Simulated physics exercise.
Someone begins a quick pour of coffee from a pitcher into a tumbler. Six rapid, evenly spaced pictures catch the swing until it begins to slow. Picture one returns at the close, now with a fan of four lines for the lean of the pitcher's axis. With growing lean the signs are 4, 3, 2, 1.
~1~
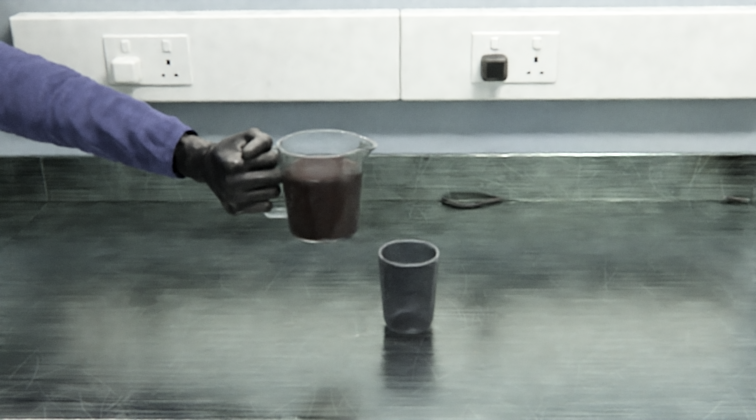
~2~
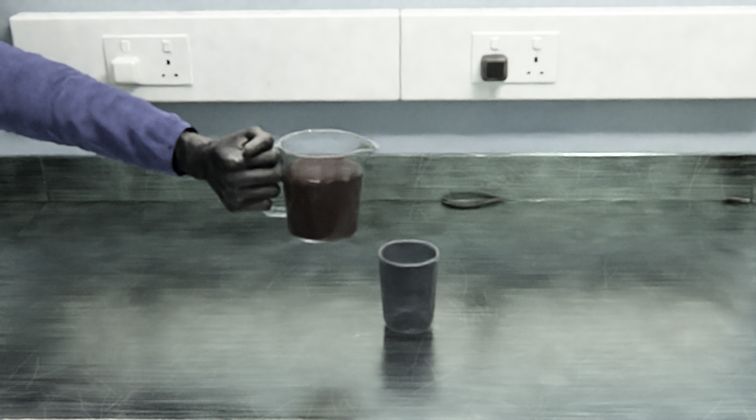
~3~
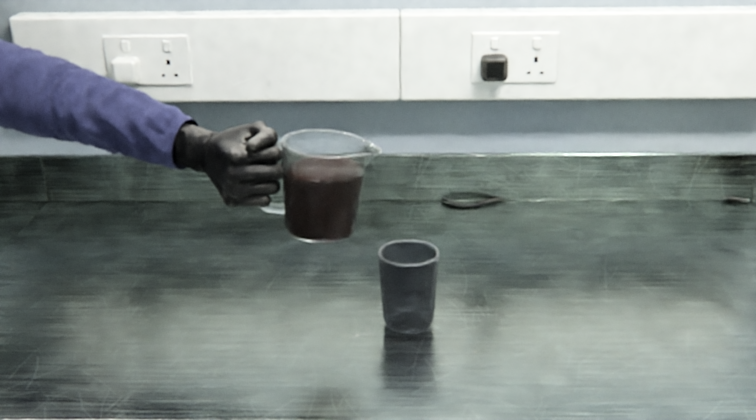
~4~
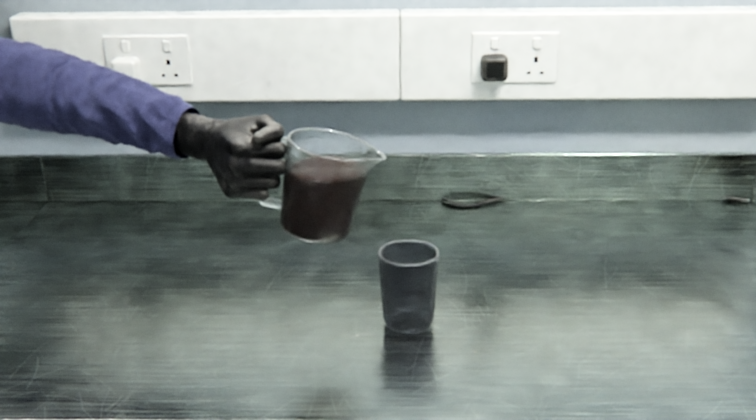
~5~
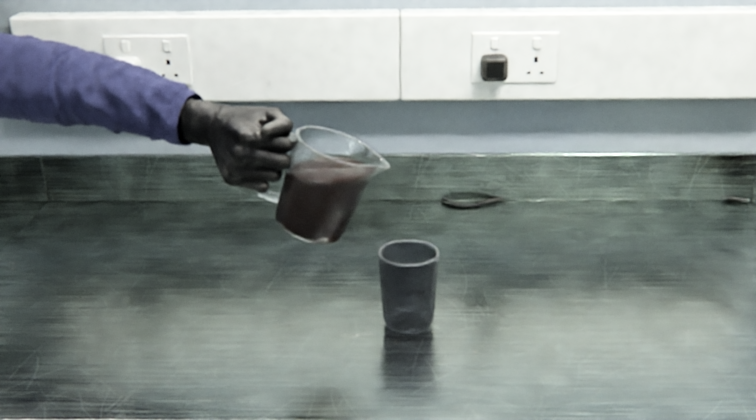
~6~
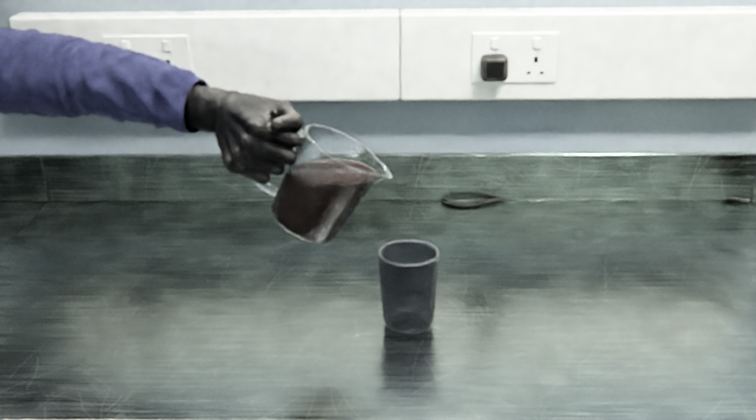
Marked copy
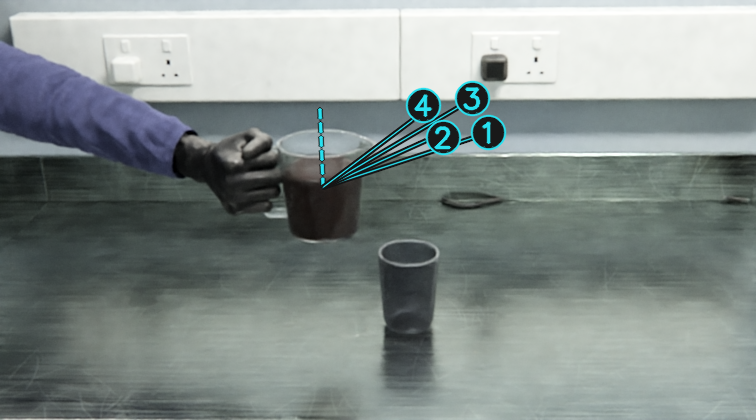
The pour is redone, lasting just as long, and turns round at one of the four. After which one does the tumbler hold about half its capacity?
The best mark is 3.
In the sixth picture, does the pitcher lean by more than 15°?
Yes, it does.
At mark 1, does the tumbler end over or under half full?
Over.
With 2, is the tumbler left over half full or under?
Over half.
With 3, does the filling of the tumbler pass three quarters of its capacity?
No, it does not.
On the marked copy, 1 at (472, 138); 2 at (425, 140); 3 at (458, 107); 4 at (412, 120).
If 1 is chosen, the tumbler ends with about 80 % of what it can hold; 8 % of the coffee is spilt.
If 2 is chosen, the tumbler ends with about 69 % of what it can hold; 3 % of the coffee is spilt.
If 3 is chosen, the tumbler ends with about 52 % of what it can hold.
If 4 is chosen, the tumbler ends with about 35 % of what it can hold.
